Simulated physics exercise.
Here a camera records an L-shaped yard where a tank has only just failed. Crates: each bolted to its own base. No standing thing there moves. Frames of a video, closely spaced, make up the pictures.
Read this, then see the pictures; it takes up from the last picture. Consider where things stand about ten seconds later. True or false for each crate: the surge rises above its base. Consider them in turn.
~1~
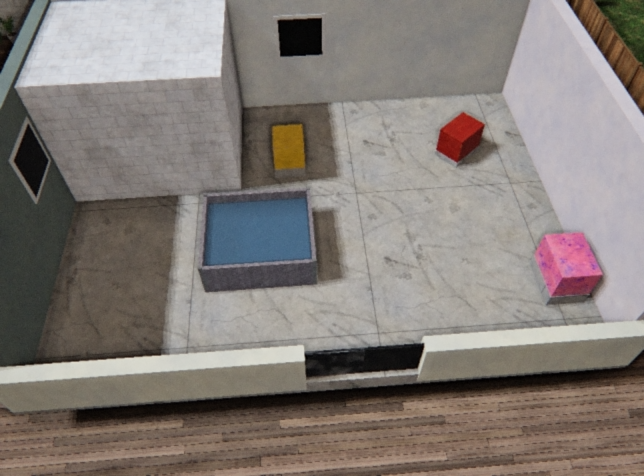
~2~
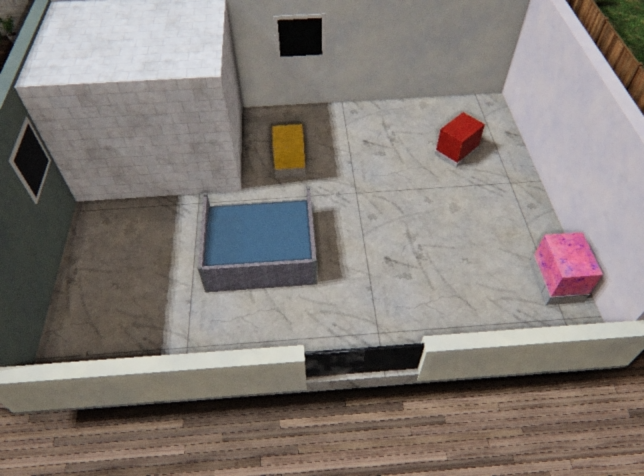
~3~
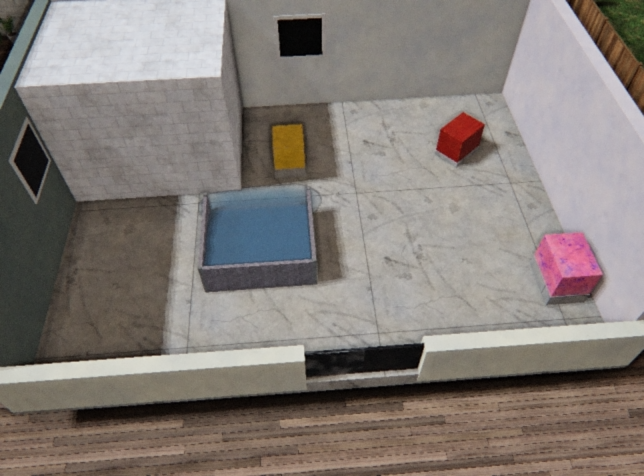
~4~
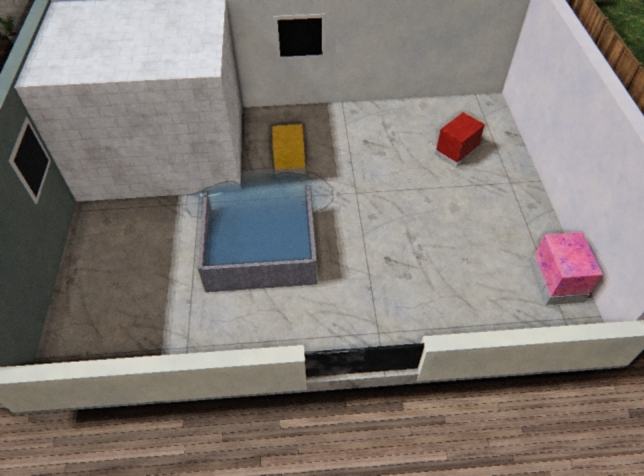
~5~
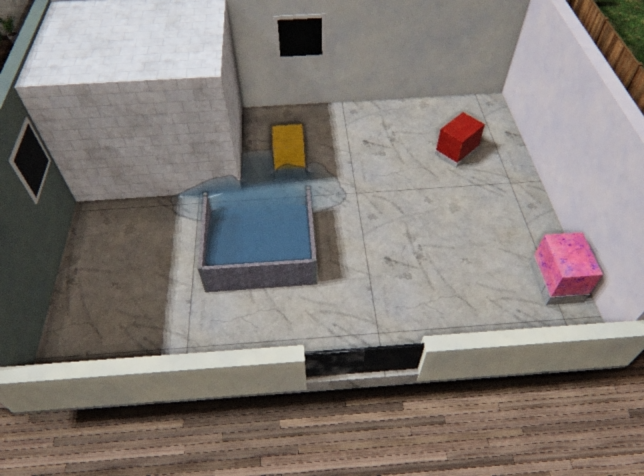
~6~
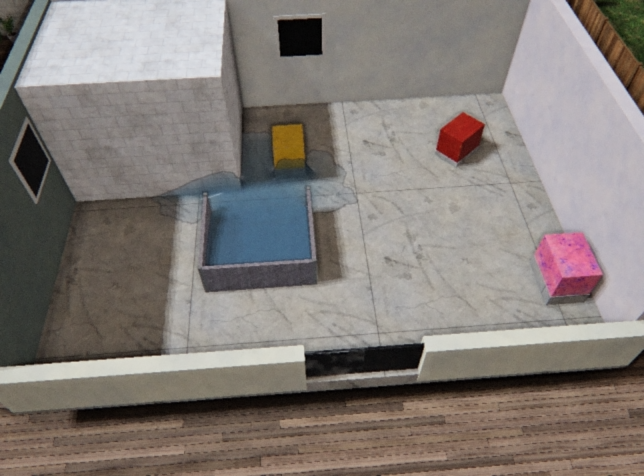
Yellow crate: True; red crate: True; pink crate: False.
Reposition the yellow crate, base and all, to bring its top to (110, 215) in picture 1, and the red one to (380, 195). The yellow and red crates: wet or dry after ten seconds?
I'd say yellow is missed, while red is missed.
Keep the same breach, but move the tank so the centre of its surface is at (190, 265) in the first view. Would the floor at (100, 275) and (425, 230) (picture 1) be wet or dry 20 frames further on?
In that order: Covered, awash.
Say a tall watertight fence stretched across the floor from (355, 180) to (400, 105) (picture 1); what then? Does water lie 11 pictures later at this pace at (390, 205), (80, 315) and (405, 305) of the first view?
Taking the three spots in order: Soaked, spared, spared.
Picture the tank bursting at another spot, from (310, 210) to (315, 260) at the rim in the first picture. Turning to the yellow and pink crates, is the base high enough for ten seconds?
In short: Yellow crate stays untouched; pink crate gets drenched.
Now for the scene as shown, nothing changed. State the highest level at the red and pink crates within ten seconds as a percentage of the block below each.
Peak levels: Approx. 140 % then 50 %.
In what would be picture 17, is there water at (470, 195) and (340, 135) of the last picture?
Clear, then swamped.
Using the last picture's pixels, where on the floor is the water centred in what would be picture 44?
Centre point: Around (334, 200).
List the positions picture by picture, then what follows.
Still water in the tank at (258, 229), in the first frame.
Water pours out on the tank's far side and has run to a hidden place, in the second frame.
The front is at (203, 206), out from the gap on the tank's far side, in the third frame.
The front is at (194, 194), out from the gap on the tank's far side, in the fourth frame.
Water pours out on the tank's far side and has run to (175, 196), in the fifth frame.
Water pours out on the tank's far side and has run to (242, 137), in the sixth frame.
A moment on, water covers 20 % of the floor; the yellow crate water round its plinth, the red crate not reached, the pink crate not reached.
Next, water covers 35 % of the floor; the yellow crate water round its plinth, the red crate water round its plinth, the pink crate not reached.
Then, water covers 50 % of the floor; the yellow crate water round its plinth, the red crate water round its plinth, the pink crate not reached.
Later, water covers 70 % of the floor; the yellow crate water round its plinth, the red crate water round its plinth, the pink crate water round its plinth.
In the end, water covers 95 % of the floor; the yellow crate was topped, the red crate was topped, the pink crate stayed above the water.
